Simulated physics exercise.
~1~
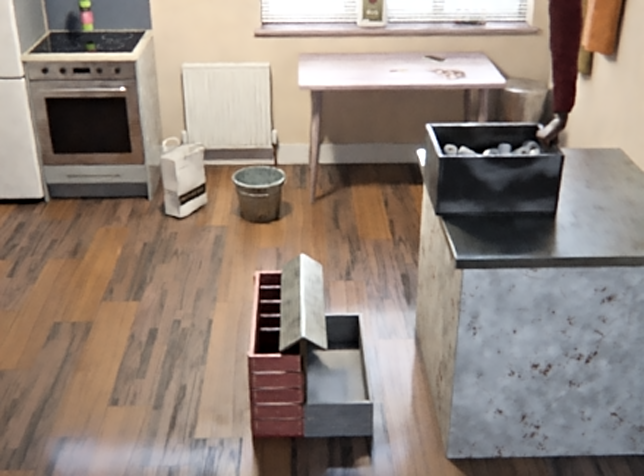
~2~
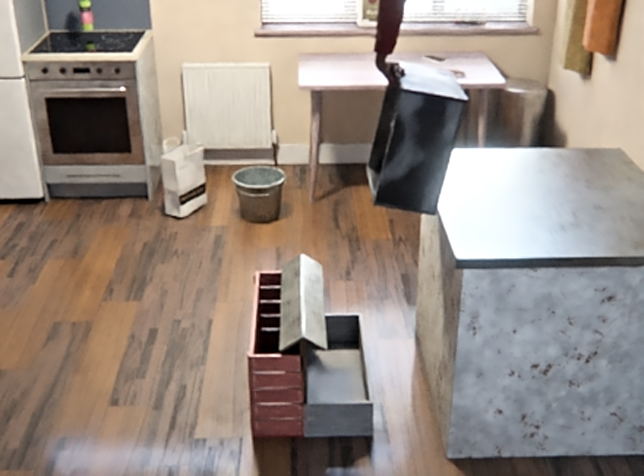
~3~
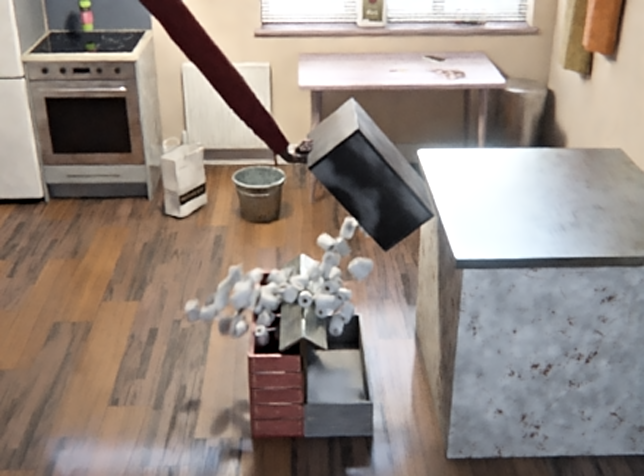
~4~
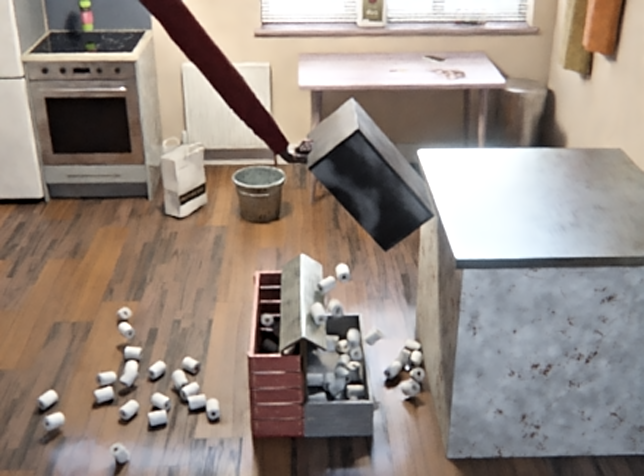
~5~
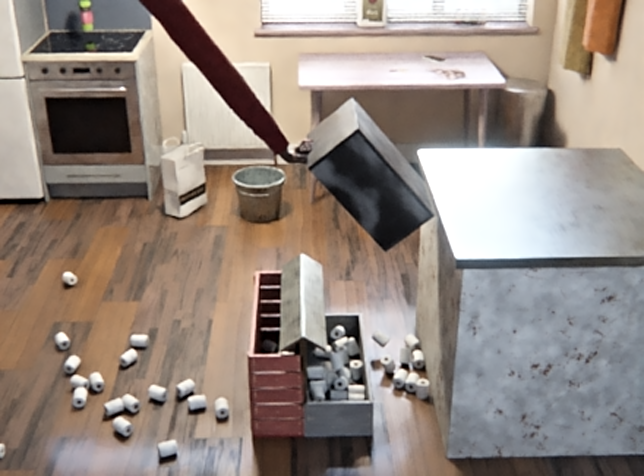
A kitchen with a wood floor is seen from a raised, still viewpoint, with an oven at the left and a grey bench at the right. A black crate of white paper rolls sits on the bench, above an empty red box and a grey tote joined beneath a peaked ridge. A dark red arm swings the crate off to the left and tips it over. The rolls pour out in a cluster, strike the ridge and scatter. Many settle in the grey tote and some drop into the red box, while others end strewn across the floor to the left and beside the bench.
